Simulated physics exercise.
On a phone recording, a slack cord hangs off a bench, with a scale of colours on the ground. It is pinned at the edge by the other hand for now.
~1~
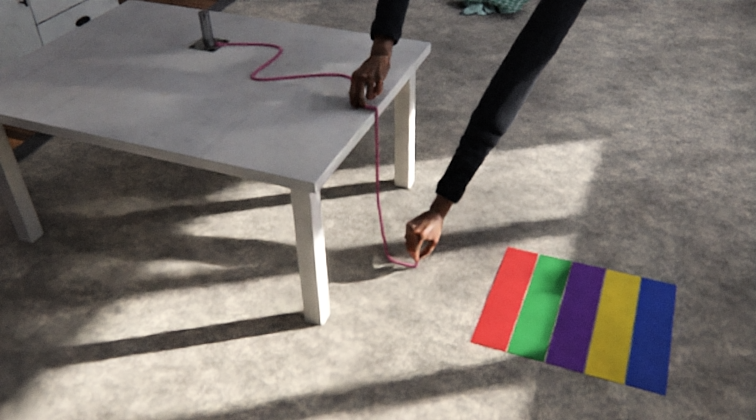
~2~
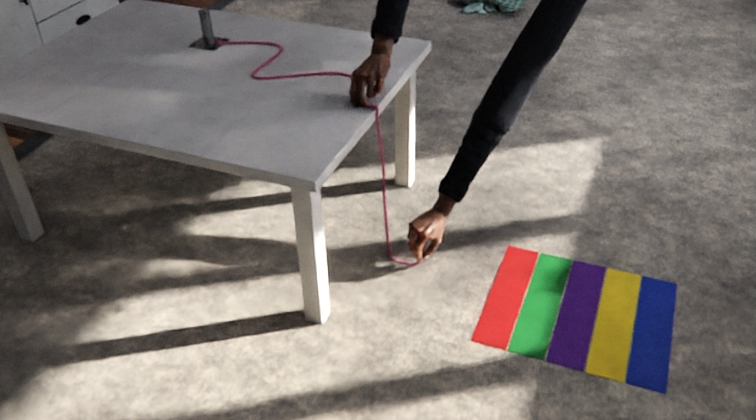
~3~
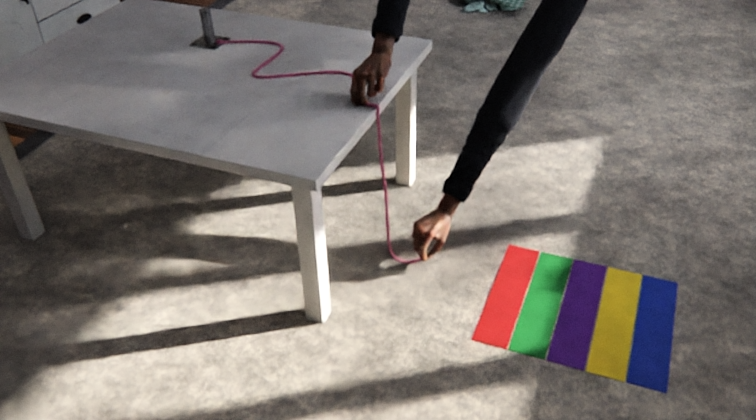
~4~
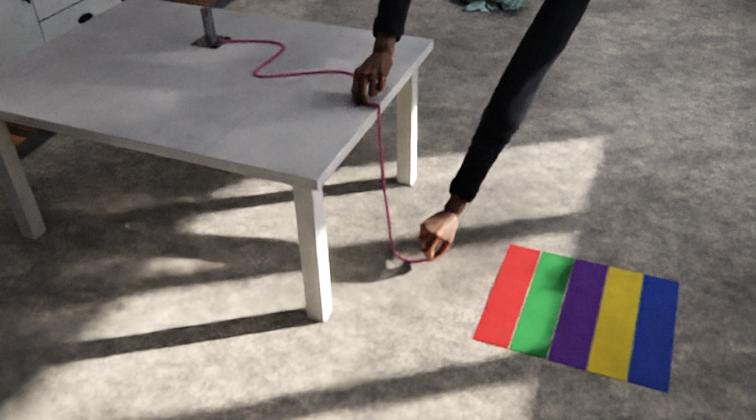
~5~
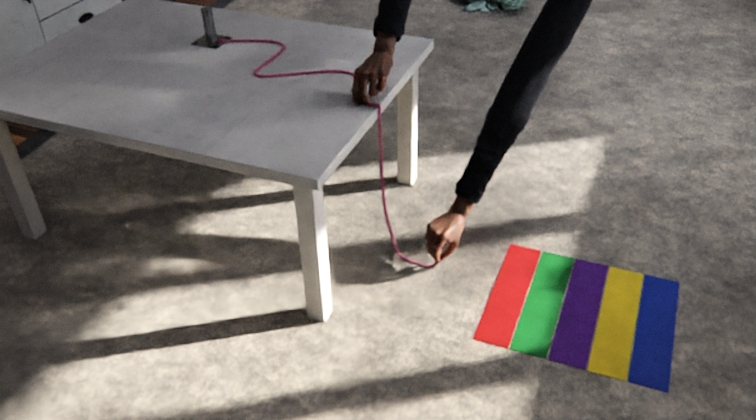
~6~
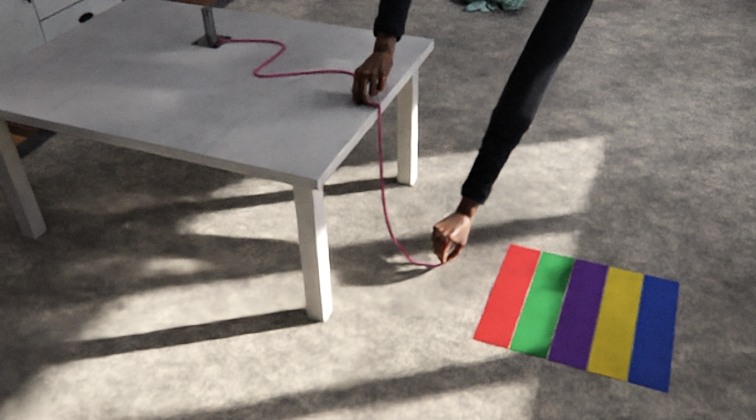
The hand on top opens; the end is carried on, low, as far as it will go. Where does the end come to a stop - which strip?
On the blue strip.
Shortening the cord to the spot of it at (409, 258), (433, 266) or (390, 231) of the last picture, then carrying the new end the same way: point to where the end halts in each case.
Taking the tries in order gives (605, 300), (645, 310) and (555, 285).
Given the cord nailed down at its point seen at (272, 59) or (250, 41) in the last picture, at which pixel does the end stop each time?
Per try (px, approx.): (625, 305); (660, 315).
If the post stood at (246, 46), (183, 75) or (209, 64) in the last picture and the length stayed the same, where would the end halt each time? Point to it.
The spots are near (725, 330), (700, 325) and (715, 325).
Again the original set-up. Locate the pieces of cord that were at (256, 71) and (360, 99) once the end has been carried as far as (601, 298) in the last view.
Point one: (319, 75); point two: (411, 171).
A little later, end near (601, 298); over purple.
Next, end near (645, 309); over blue.
When it is tight, end near (670, 315); over blue. Over blue.
